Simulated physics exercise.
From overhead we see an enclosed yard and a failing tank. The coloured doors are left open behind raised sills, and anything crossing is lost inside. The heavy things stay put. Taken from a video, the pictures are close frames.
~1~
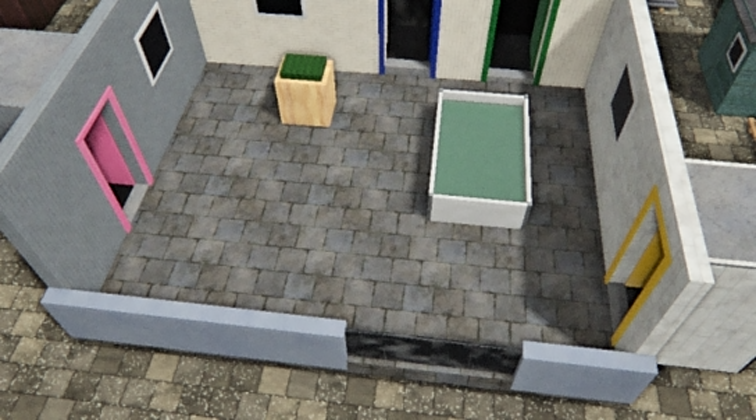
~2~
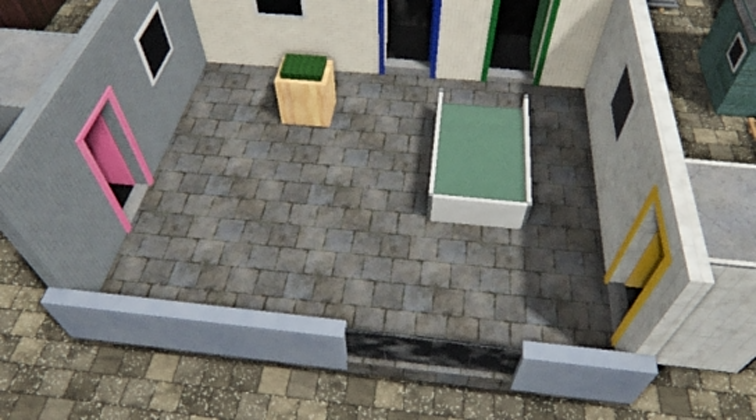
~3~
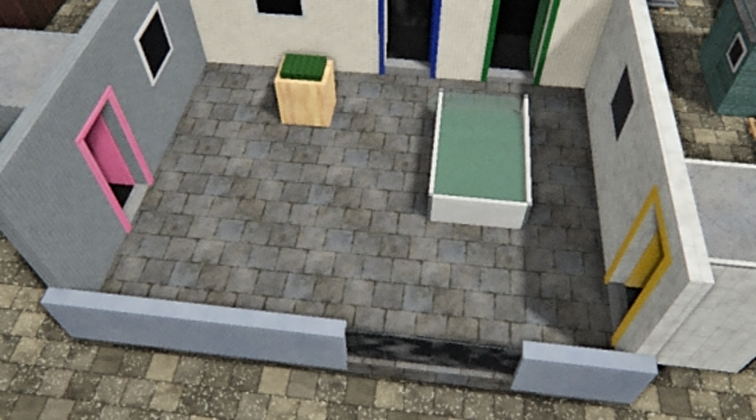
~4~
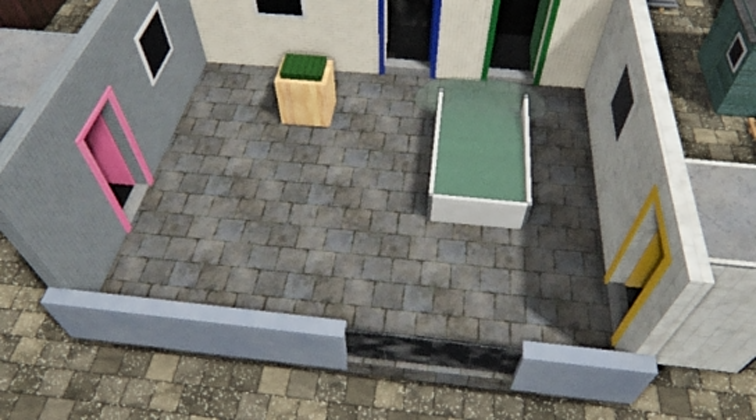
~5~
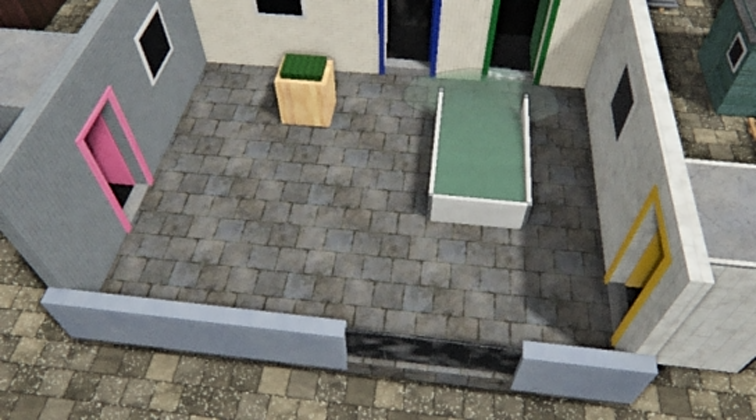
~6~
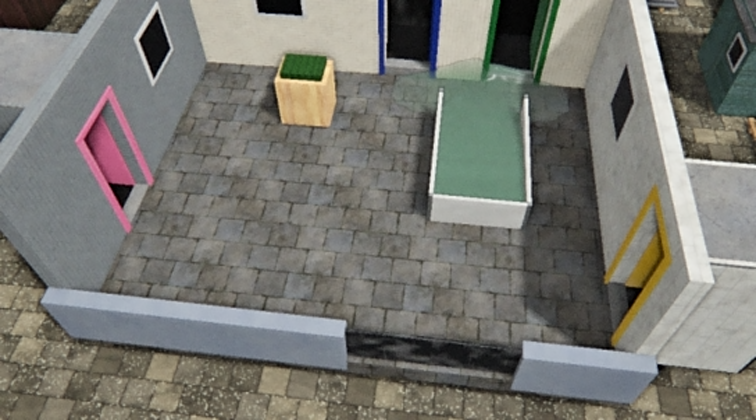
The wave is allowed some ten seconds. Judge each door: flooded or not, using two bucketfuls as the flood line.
The blue door is not flooded. The green door is flooded. The pink door is not flooded. The yellow door is not flooded.
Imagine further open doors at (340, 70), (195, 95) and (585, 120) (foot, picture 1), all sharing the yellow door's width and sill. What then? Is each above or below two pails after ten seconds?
First stays short of it, second crosses the line, third crosses the line.
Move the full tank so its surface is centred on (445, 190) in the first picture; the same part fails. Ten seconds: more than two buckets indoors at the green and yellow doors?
Green door exceeds the limit; yellow door falls short.
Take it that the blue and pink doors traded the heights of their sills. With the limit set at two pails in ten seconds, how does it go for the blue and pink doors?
The blue door exceeds it, the pink door falls short.
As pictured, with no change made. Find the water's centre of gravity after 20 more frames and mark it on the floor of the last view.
Centre of the water: Near (443, 127).
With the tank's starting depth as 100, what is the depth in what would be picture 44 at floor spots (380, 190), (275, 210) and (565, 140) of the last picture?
Going in order, roughly 2, 2 and 12 %.
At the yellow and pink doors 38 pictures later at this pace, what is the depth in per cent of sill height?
I'd put it at close to 50 and 110 per cent.
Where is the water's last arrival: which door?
My answer: The door marked pink.
A moment on, water covers 10 % of the floor; the blue door wet at the sill, nothing in, the green door over two buckets in, the pink door not reached, the yellow door not reached.
Next, water covers 20 % of the floor; the blue door wet at the sill, nothing in, the green door far over two buckets in, the pink door not reached, the yellow door not reached.
Then, water covers 35 % of the floor; the blue door under two buckets in, the green door far over two buckets in, the pink door not reached, the yellow door not reached.
Later, water covers 65 % of the floor; the blue door under two buckets in, the green door far over two buckets in, the pink door wet at the sill, nothing in, the yellow door wet at the sill, nothing in.
In the end, water covers 85 % of the floor; the blue door under two buckets in, the green door far over two buckets in, the pink door wet at the sill, nothing in, the yellow door under two buckets in.
